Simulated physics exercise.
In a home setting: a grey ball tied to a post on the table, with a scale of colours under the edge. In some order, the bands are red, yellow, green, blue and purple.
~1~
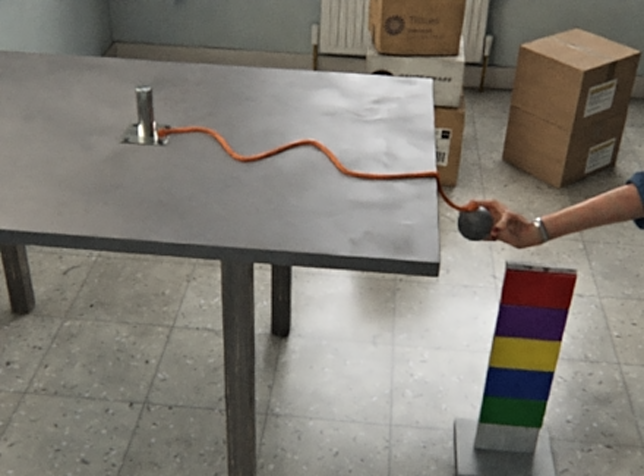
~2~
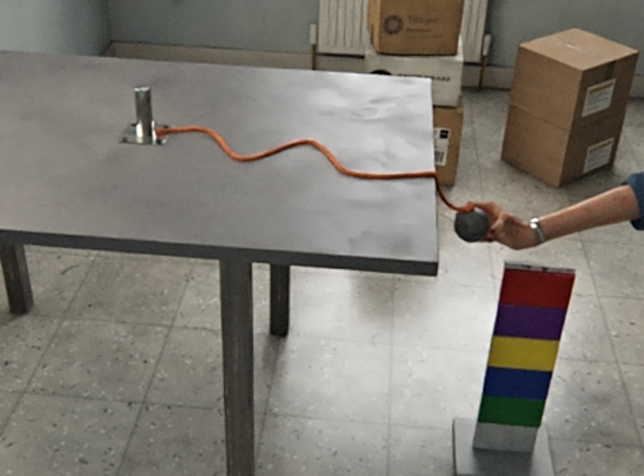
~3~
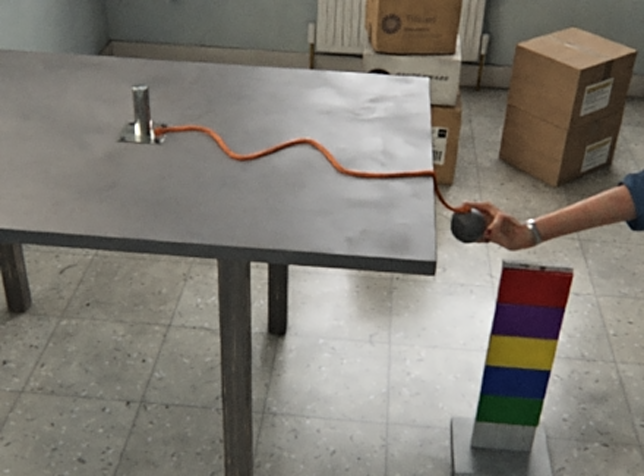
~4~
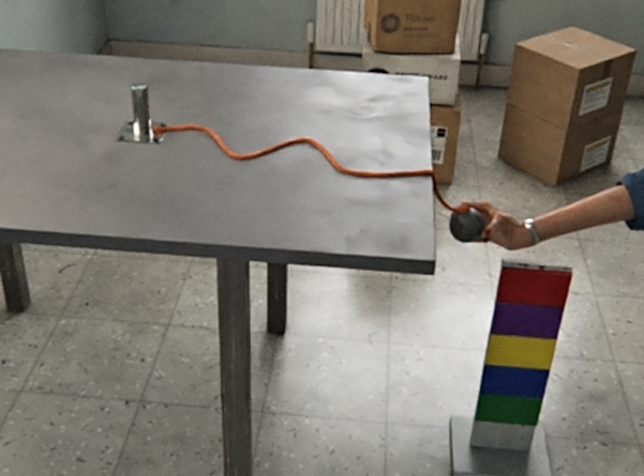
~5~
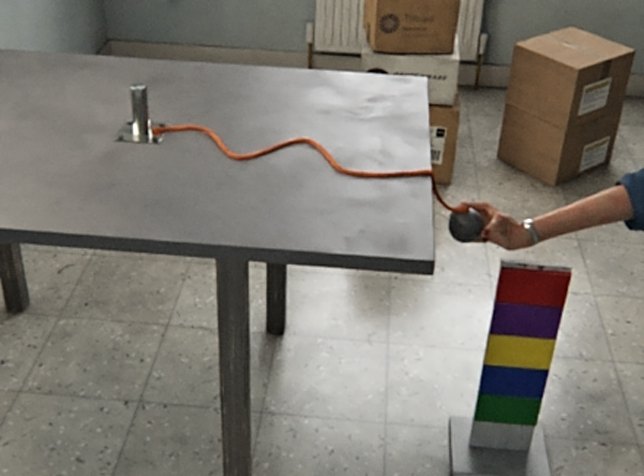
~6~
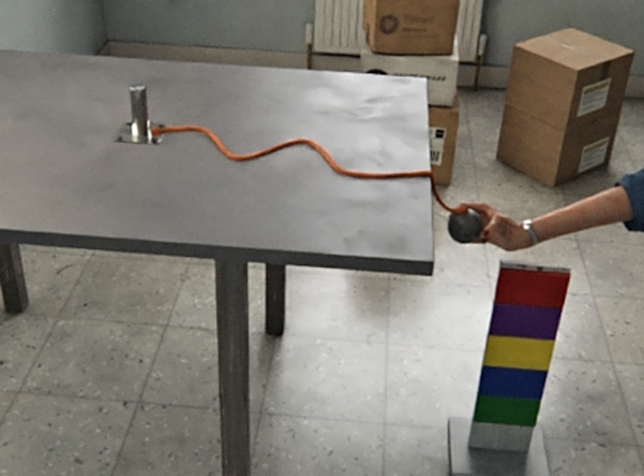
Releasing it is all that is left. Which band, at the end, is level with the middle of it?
The middle is level with purple.
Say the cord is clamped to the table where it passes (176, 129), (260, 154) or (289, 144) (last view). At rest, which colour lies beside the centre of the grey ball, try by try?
Result per try, in sequence: Purple / red / red.
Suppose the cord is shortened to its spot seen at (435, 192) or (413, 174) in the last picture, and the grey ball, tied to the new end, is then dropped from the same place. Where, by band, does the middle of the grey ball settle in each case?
Taking them in turn: Red; above them all.
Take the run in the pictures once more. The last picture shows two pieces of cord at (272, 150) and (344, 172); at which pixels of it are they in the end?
(311, 153) and (427, 170), roughly.
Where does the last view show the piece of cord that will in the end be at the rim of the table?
That would be the bit at (350, 174).
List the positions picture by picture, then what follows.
The first frame shows grey ball (475, 224); red (539, 291); purple (532, 324); yellow (525, 355); blue (519, 385); green (513, 413).
The second frame shows grey ball (472, 225); cord through (193, 129) (233, 155) (296, 143) (340, 167) (414, 175).
The third frame shows grey ball (468, 226).
The fourth frame shows grey ball (467, 226); cord through (190, 127) (231, 154) (294, 142) (338, 166) (411, 173).
The fifth frame shows grey ball (466, 226).
The sixth frame shows grey ball (465, 227); cord through (188, 128) (229, 155) (292, 143) (336, 167) (409, 174).
Soon after, ball near (445, 308); level with purple.
Then, ball near (390, 295); level with purple.
Further on, ball near (417, 307); level with purple.
At rest, ball near (419, 306); level with purple. The cord holds its middle at purple.
